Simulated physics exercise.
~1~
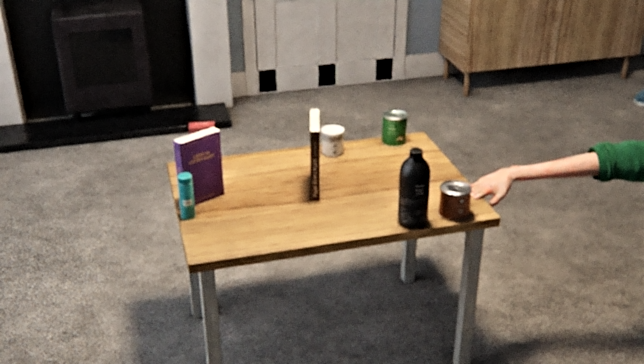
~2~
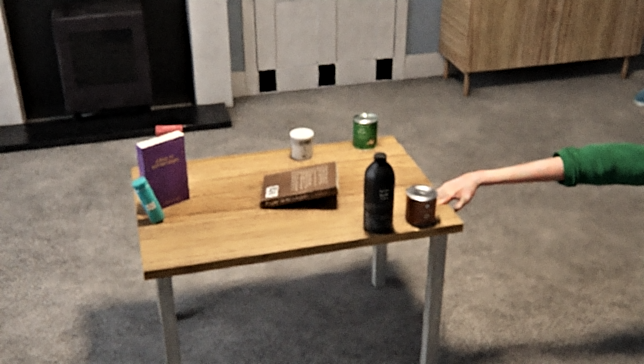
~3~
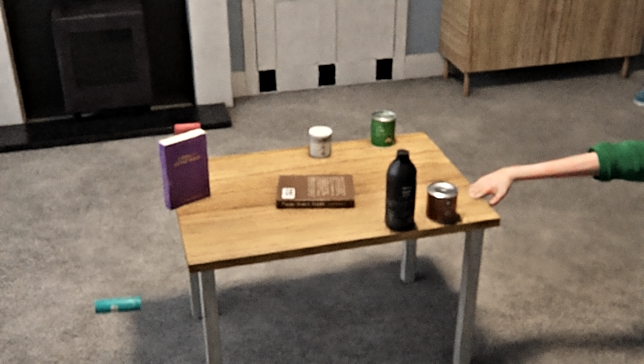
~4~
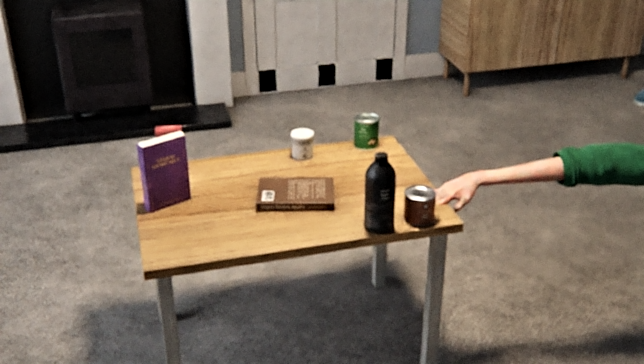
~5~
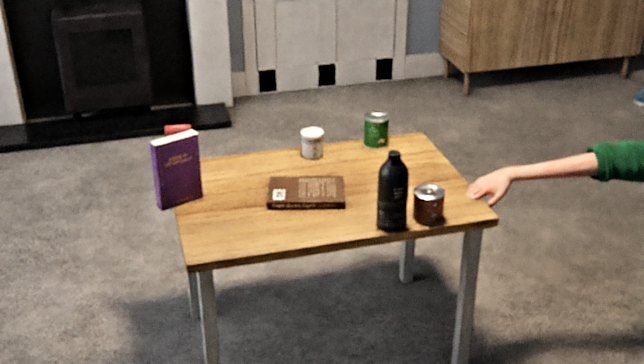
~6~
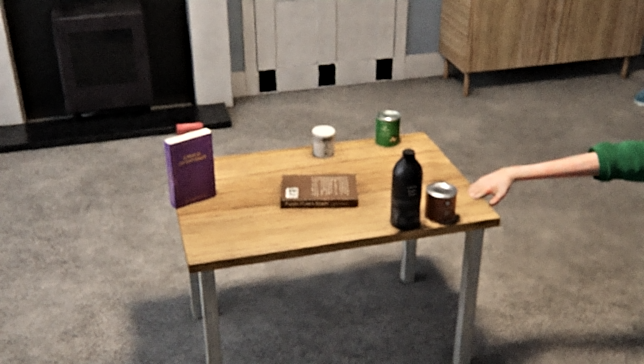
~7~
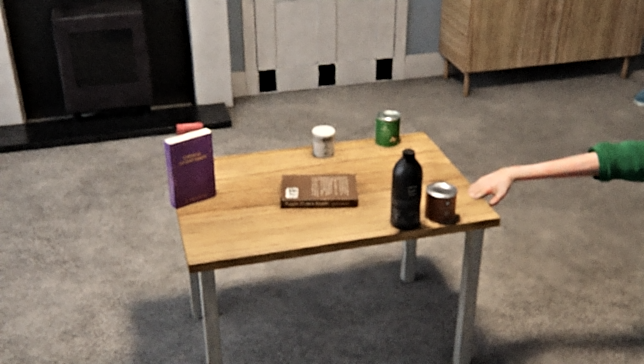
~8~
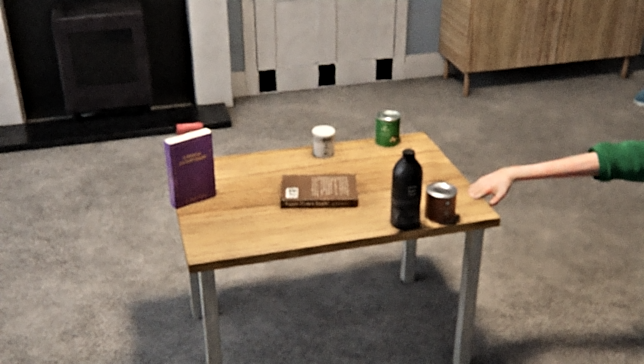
A green-sleeved arm reaches in from the right to a wooden side table with pale legs, seen from slightly above in a grey-carpeted room with a dark fireplace. On it stand a purple book and turquoise shaker at left, a slim brown book mid-table, white and green tins behind, and a black bottle and brownish tin at right, with something red behind the purple book. The table jerks left, toppling the brown book and tipping the shaker, which drops to the carpet as the table returns right. The table shifts left and right again, then rests, the brown book flat, the shaker out of sight and the others upright.
